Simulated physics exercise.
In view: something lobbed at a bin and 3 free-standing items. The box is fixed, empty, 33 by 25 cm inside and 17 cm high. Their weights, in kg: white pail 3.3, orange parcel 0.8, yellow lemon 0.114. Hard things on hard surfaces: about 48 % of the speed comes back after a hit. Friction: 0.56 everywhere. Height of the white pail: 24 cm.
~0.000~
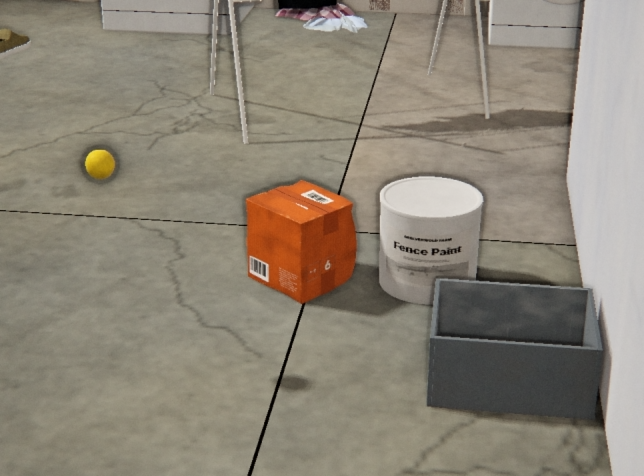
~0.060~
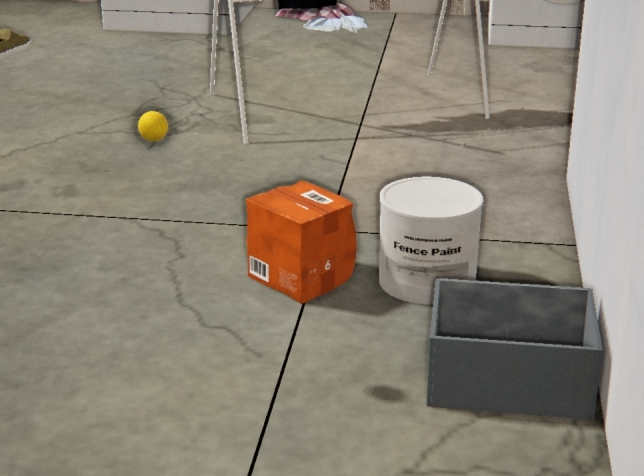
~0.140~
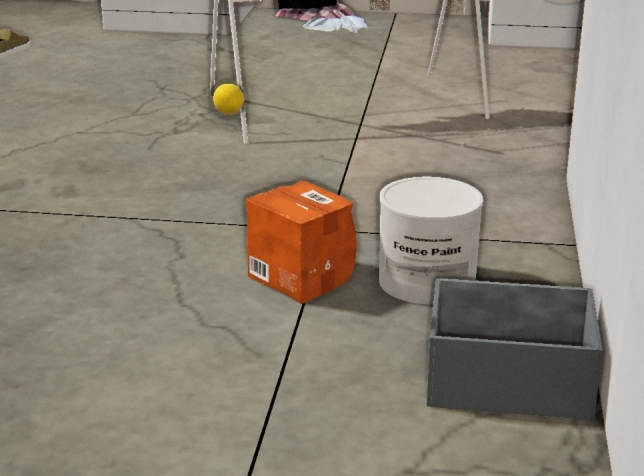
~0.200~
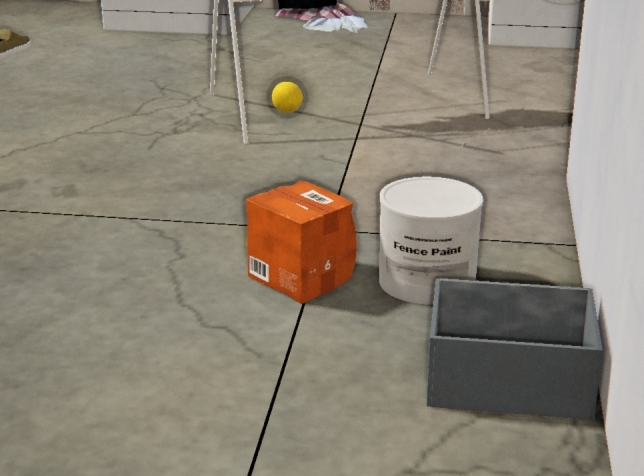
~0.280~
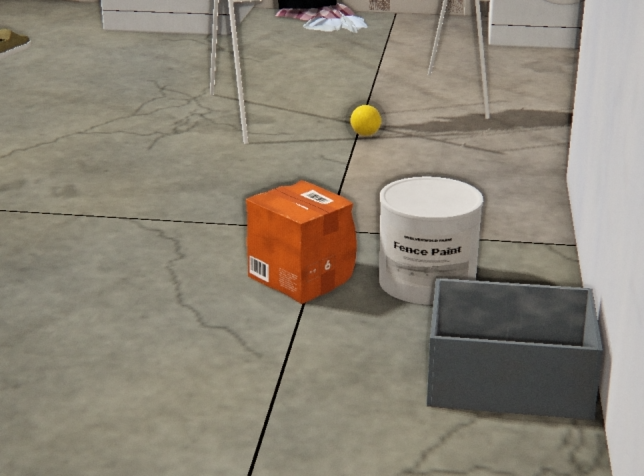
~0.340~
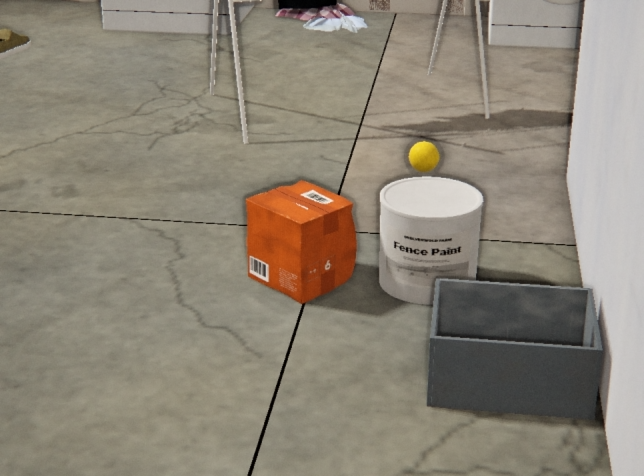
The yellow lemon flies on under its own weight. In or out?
The lemon stays in.
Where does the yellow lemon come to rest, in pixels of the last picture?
At about (541, 354).
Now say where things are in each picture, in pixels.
In the first picture, 90 cm from the box's middle; yellow lemon (100, 165); white pail (429, 240).
In the second picture, 78 cm from the box's middle; yellow lemon (153, 127); white pail (429, 240).
In the third picture, 62 cm from the box's middle; yellow lemon (228, 99); white pail (429, 240).
In the fourth picture, 49 cm from the box's middle; yellow lemon (287, 98); white pail (429, 240).
In the fifth picture, 33 cm from the box's middle; yellow lemon (366, 121); white pail (429, 240).
In the sixth picture, 21 cm from the box's middle; yellow lemon (424, 157); white pail (429, 240).
By 0.44 s, 3 cm from the box's middle; yellow lemon near (516, 249).
By 0.64 s, lemon inside the box; yellow lemon near (515, 329).
By 0.84 s, lemon inside the box; yellow lemon near (463, 346).
By 1.24 s, lemon inside the box; yellow lemon near (517, 353).
When it is over (2.7 s), lemon inside the box; the bystanders within 10 cm of the start. End places, in pixels of the last picture, yellow lemon near (541, 354).
